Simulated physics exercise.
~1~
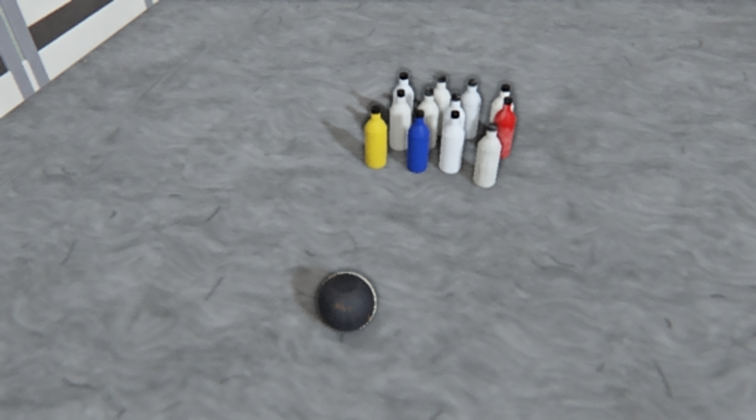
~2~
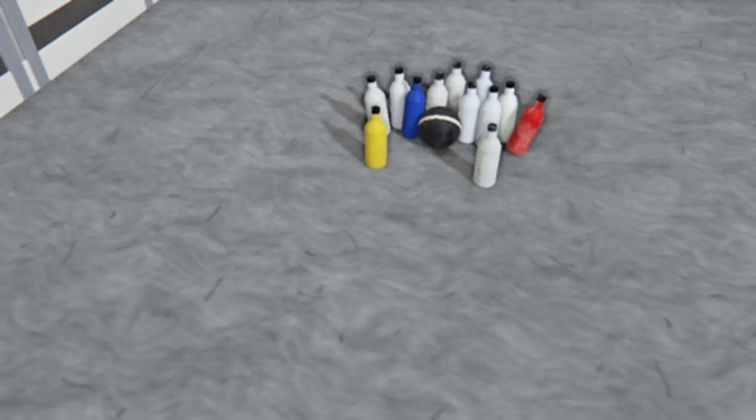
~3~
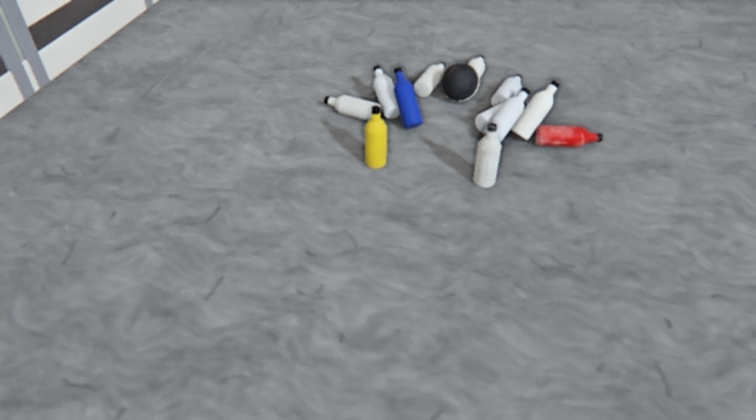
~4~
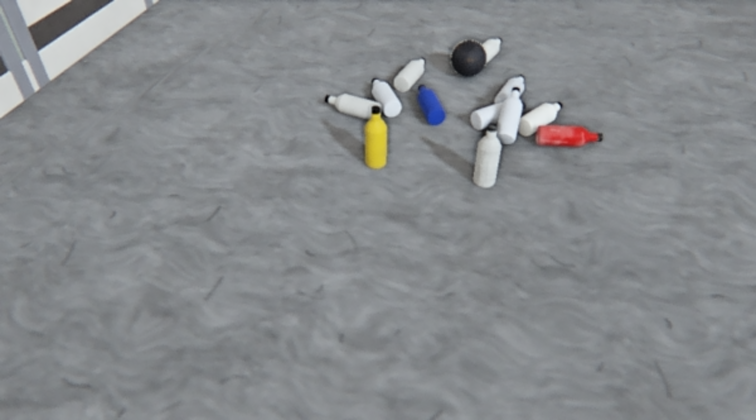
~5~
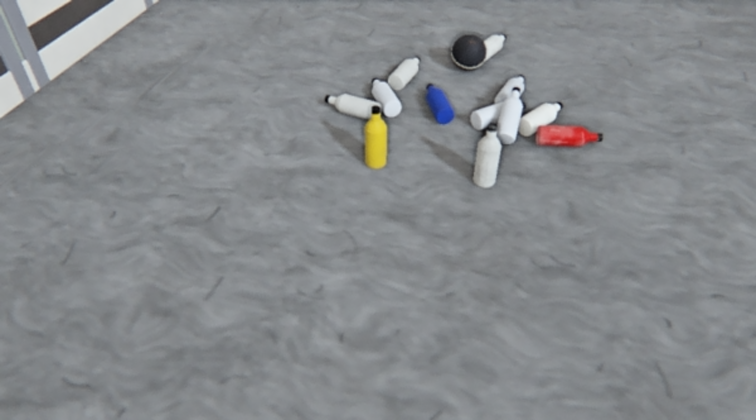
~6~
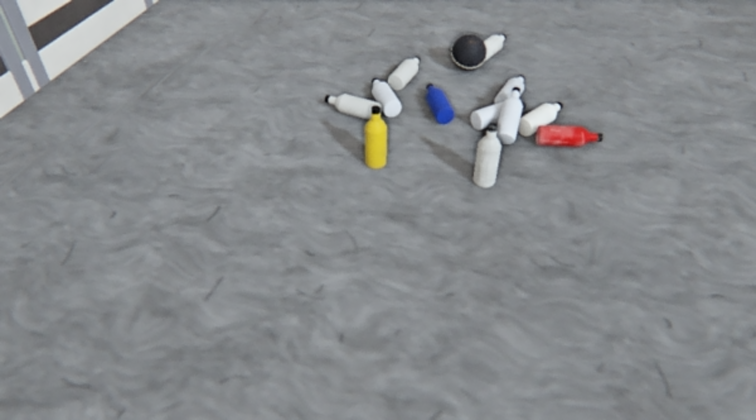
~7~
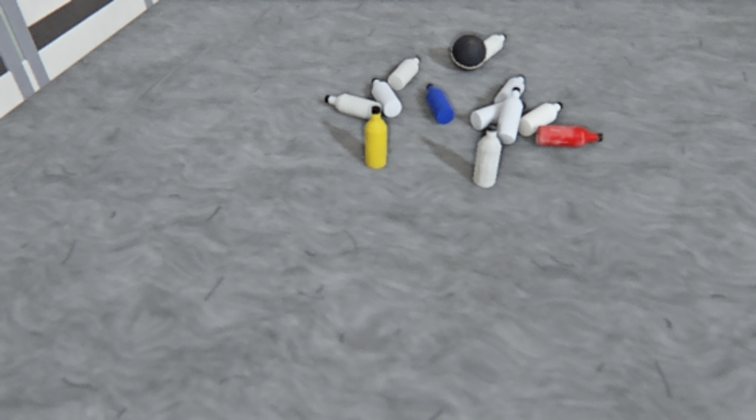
On a grey floor, a dark ball rolling into grouped bottles, toppling most, including blue and red, leaving yellow and one white upright.
